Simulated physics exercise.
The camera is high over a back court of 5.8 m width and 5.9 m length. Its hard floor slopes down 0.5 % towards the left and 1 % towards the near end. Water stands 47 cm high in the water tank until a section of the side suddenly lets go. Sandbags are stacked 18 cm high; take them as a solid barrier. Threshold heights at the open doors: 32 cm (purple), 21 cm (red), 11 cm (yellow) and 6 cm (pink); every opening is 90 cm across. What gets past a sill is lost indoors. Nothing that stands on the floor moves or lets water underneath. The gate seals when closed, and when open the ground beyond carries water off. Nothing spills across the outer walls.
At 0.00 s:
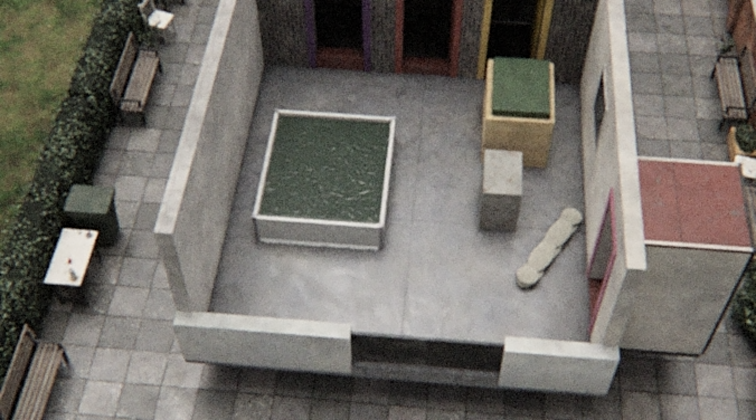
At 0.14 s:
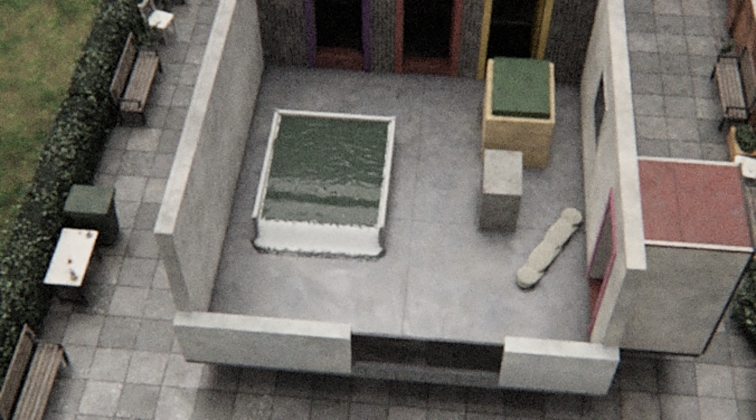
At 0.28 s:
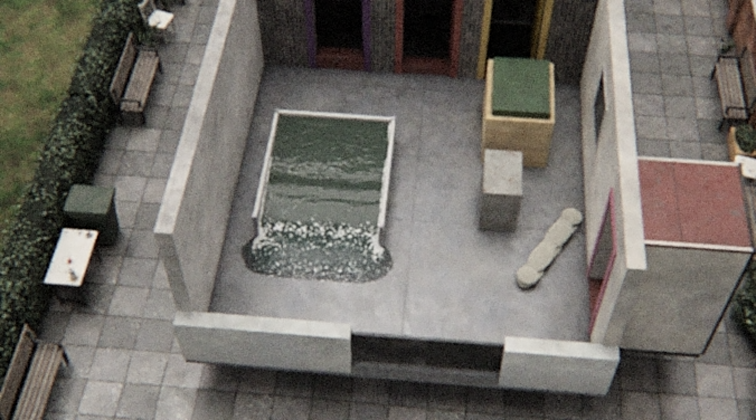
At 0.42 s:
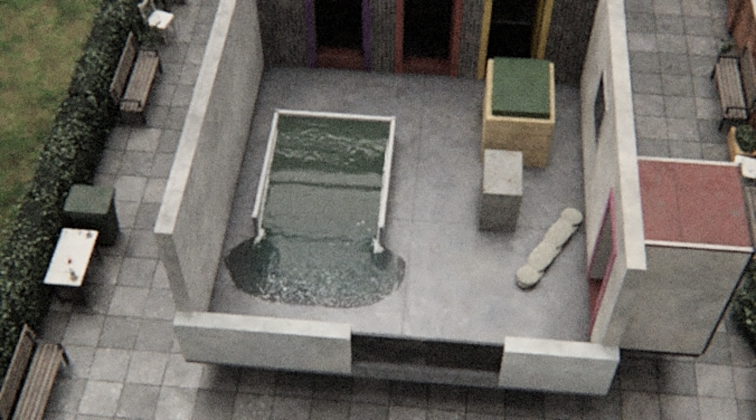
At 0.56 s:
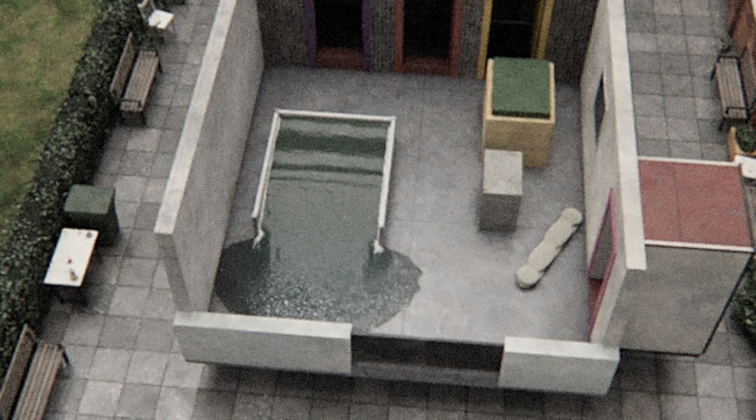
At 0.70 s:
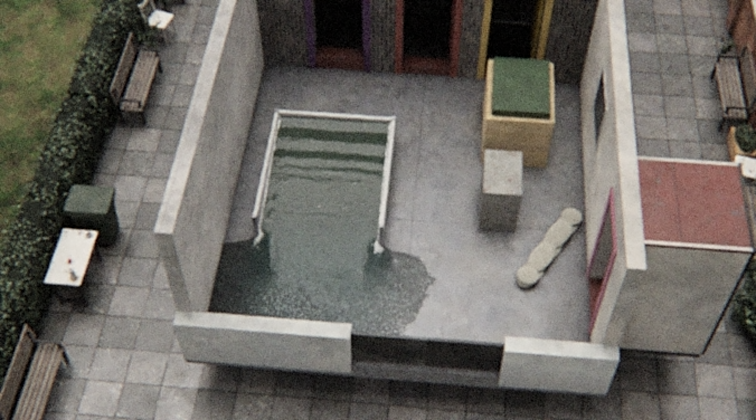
Green water bursts from the near end of a tank and spreads across the grey floor.
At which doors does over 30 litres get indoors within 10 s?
Within that time: At the purple door it keeps below the limit; at the red door it stays under the limit; at the yellow door it does not reach the limit; at the pink door it exceeds the limit.
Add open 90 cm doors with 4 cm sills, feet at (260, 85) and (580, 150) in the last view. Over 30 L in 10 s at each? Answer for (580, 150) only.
There: Not over.
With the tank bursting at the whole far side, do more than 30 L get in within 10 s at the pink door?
Against that limit: Pink under.
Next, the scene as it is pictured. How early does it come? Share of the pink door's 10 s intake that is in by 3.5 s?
About 5 per cent.
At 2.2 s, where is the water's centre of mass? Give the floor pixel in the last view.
Near (319, 263).
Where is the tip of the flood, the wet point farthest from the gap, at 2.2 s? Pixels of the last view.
Around (563, 367).
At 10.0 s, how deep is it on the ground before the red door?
Some 1.5 cm.
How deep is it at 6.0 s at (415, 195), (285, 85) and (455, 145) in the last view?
In that order: 1, 7 and 0 cm.
After 1.4 s water covers 25 % of the floor and is deepest (34 cm) near (202, 339); purple door not reached, red door not reached, yellow door not reached, pink door not reached.
After 2.2 s water covers 25 % of the floor and is deepest (38 cm) near (202, 339); purple door not reached, red door not reached, yellow door not reached, pink door not reached.
After 3.5 s water covers 45 % of the floor and is deepest (26 cm) near (202, 339); purple door not reached, red door not reached, yellow door not reached, pink door 16 cm at the sill, 9 L in.
After 6.0 s water covers 70 % of the floor and is deepest (21 cm) near (571, 249); purple door 6 cm at the sill, 0 L in, red door 1 cm at the sill, 0 L in, yellow door not reached, pink door 15 cm at the sill, 111 L in.
After 10.0 s water covers 95 % of the floor and is deepest (10 cm) near (353, 280); purple door 3 cm at the sill, 0 L in, red door 2 cm at the sill, 0 L in, yellow door 4 cm at the sill, 0 L in, pink door 9 cm at the sill, 199 L in.
